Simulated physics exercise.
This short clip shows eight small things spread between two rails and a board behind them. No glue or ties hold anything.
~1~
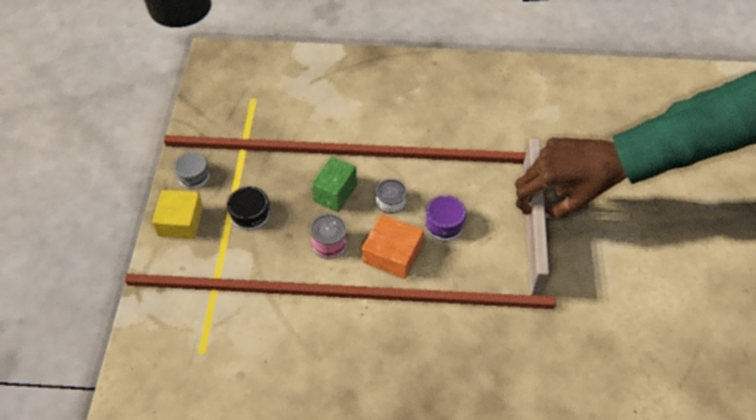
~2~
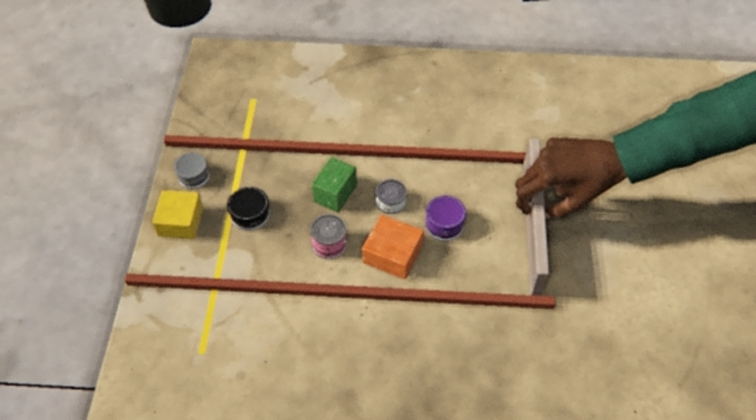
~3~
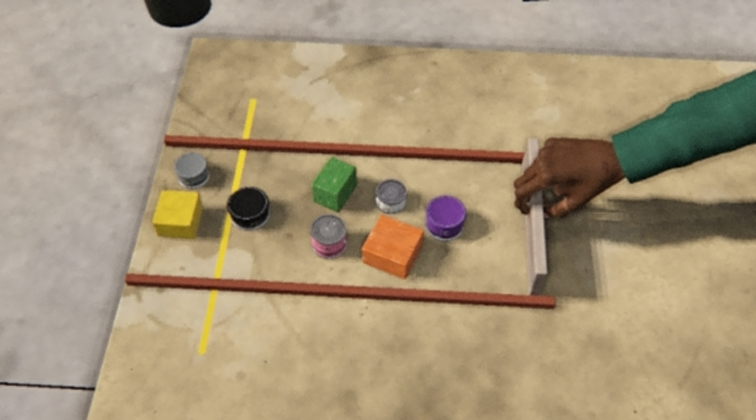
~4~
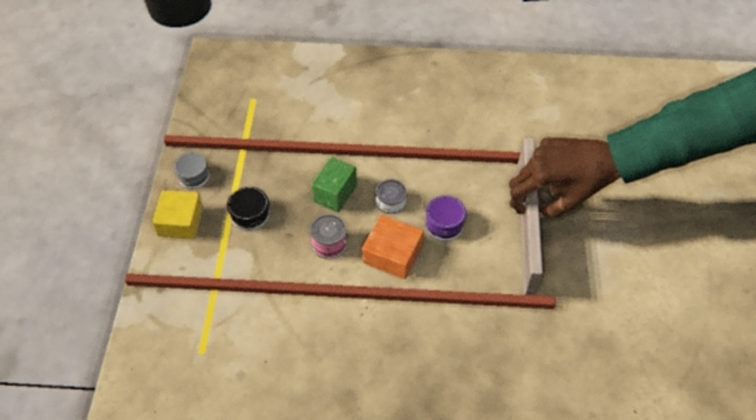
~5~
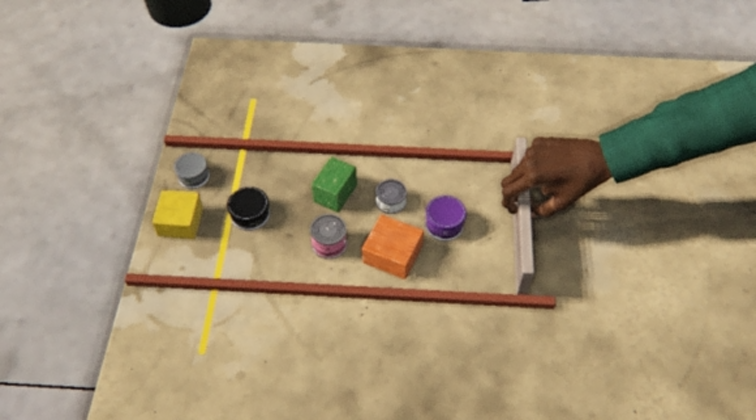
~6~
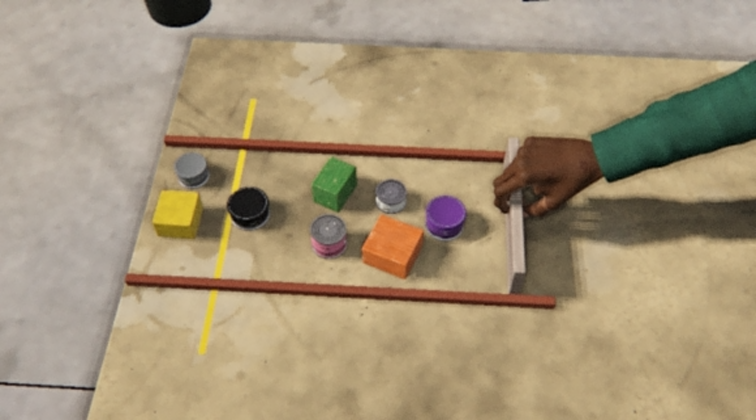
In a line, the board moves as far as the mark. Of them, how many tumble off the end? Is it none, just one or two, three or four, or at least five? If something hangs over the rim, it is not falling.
The number that drop off is just one or two.
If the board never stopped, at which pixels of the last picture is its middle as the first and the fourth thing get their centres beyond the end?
I'd say close to (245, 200), then close to (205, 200).
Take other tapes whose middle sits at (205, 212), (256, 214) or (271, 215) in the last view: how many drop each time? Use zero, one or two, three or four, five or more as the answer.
Falls: Three to four; zero; none.
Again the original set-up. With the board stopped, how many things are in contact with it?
3 in contact.
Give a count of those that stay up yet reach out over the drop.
The number overhanging is 1.
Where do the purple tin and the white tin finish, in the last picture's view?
The purple tin settles near (210, 206); as for the white tin, near (223, 170).
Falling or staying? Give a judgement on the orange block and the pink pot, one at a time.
Orange block: Stays; pink pot: Stays.
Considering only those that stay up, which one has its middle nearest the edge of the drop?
Answer: The grey pot.
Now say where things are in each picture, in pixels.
Yellow block (178, 214); grey pot (192, 171); black tin (249, 208); board (535, 215); tape (230, 213), in the first frame.
Grey pot (192, 171); orange block (393, 247), in the second frame.
Black tin (249, 209); pink pot (329, 237), in the third frame.
Yellow block (178, 214); green block (335, 185), in the fourth frame.
Grey pot (192, 171); white tin (391, 197), in the fifth frame.
Yellow block (178, 214); grey pot (192, 171); black tin (249, 209); board (514, 214); tape (230, 213), in the sixth frame.
Soon after, none off yet; yellow block at rest near (178, 214); grey pot at rest near (192, 171); black tin at rest near (249, 209).
In the end, the number that fall off is one or two; gone, yellow block.
